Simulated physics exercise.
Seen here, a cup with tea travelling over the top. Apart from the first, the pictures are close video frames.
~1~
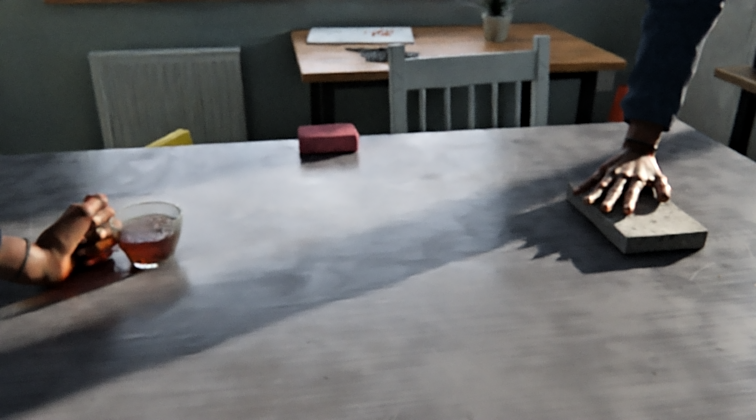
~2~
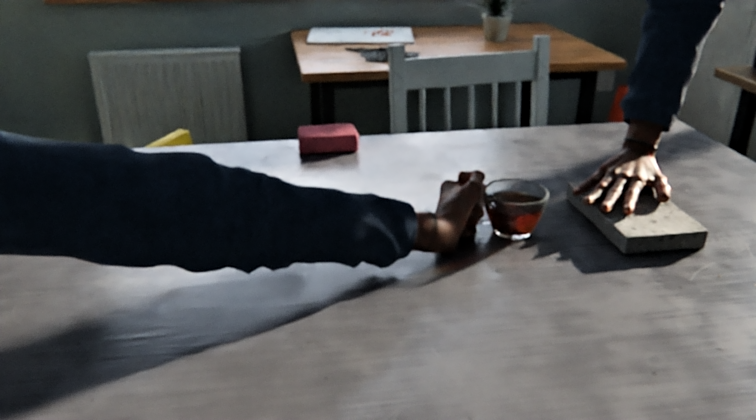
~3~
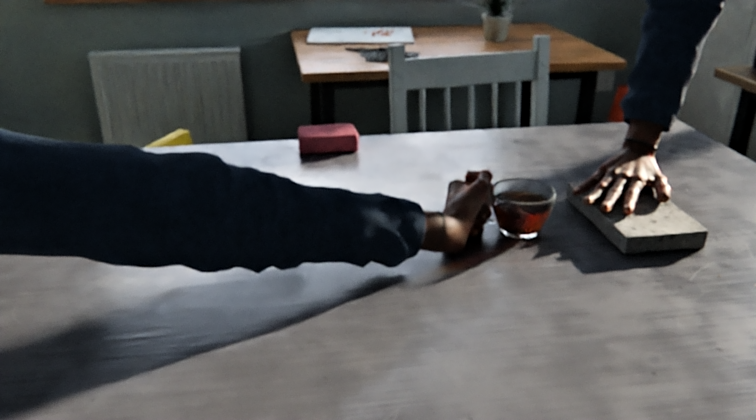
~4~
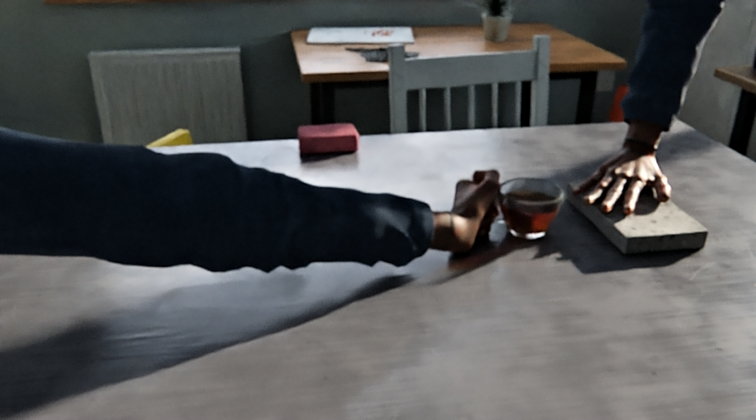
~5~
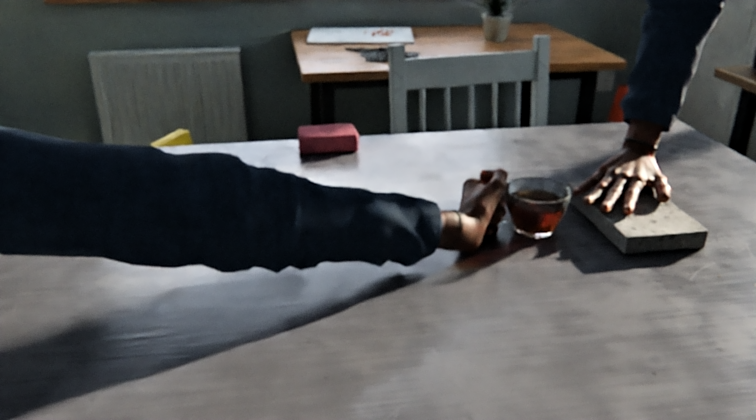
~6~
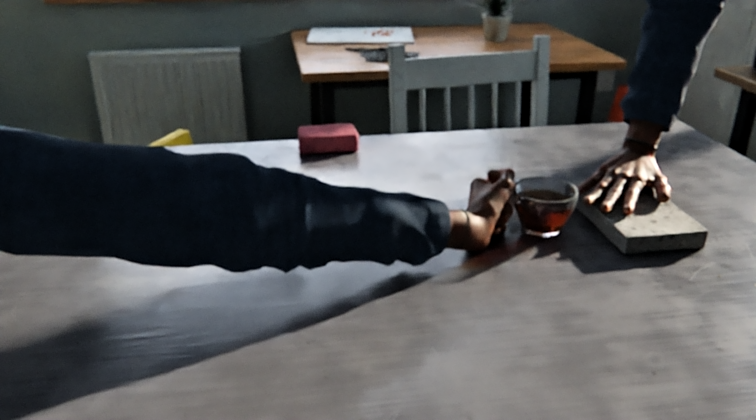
On a grey tabletop in a room with a chair and a wooden table behind, a hand holds a glass cup of tea at the left while another rests on a brick at the right. The first arm reaches across, moving the cup rightward, then slides it slowly closer to the still brick.
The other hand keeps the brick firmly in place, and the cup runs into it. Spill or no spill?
Fully retained.
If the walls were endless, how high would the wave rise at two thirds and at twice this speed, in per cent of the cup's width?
The wave rises some 10 percent of the width in the first case and some 25 percent in the second.
Soon after, the cup meets the brick.
Later, the tea surges up the wall; the wave climbs under half way to the rim.
In the end, the cup stands at the brick; nothing has left it.
